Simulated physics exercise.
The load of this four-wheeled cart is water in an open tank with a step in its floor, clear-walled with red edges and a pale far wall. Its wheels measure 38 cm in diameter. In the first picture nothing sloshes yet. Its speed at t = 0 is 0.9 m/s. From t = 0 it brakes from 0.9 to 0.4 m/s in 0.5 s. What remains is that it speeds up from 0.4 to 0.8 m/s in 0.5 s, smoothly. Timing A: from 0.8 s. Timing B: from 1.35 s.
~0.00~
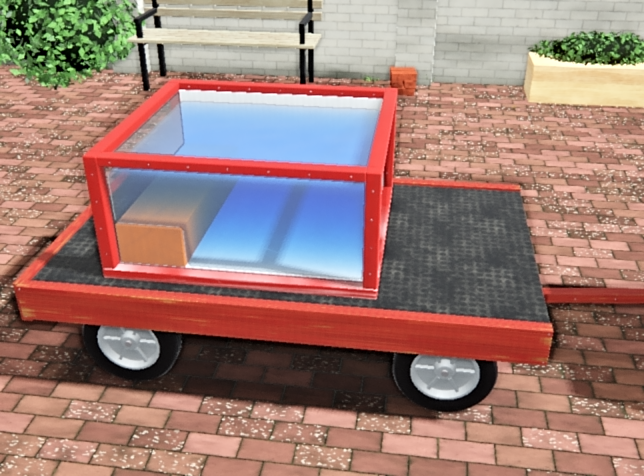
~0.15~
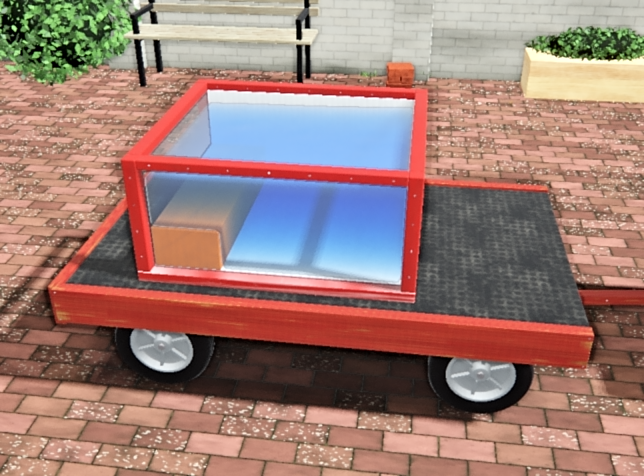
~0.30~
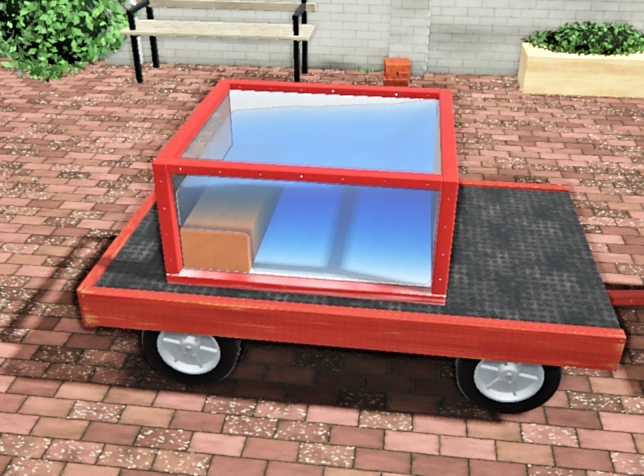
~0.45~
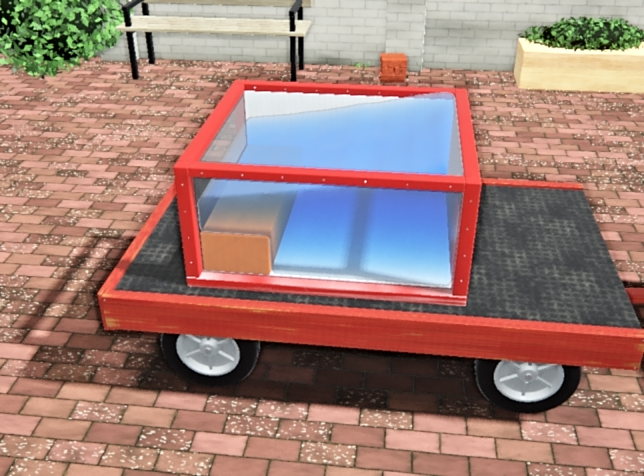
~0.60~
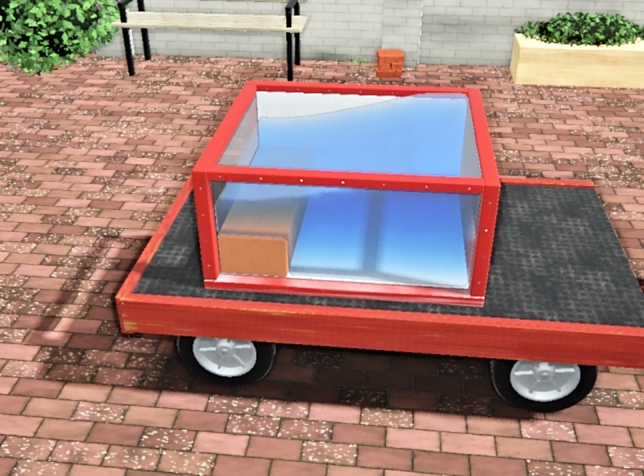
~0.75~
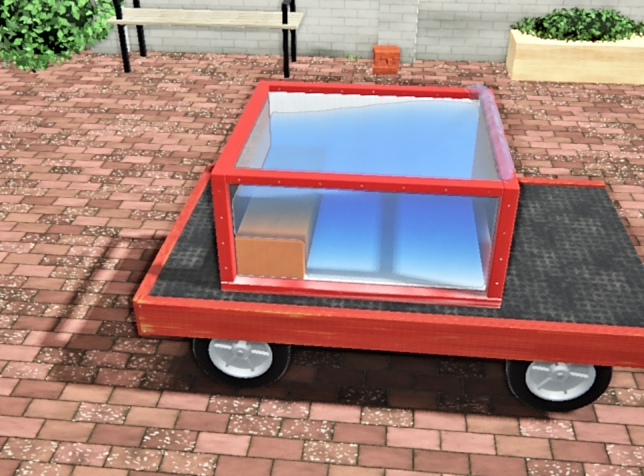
A low red-edged cart with a dark deck stands on a red brick pavement, seen from the side and slightly above, with a bench, a pale wall and greenery behind. On it sits a clear-walled, red-framed tank of blue water with a brownish block inside at the left. The cart rolls right, covering less ground each moment, while the water climbs toward the right, then levels somewhat.
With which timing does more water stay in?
Better to take B.
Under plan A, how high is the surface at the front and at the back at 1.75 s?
Front 46 cm, back 30 cm.
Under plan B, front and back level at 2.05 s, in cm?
Front 36 cm, back 40 cm.
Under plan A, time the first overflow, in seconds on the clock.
Near 1.4 s.
For plan A, By 1.75 s the surface is 46 cm up at the front and 30 cm at the back; 2 per cent is out, over the back.
For plan A, By 4.28 s 3 per cent is out, over the back, 6 of 234 litres.
For plan B, By 2.05 s the surface is 36 cm up at the front and 40 cm at the back; nothing has left.
For plan B, By 4.84 s nothing has left.
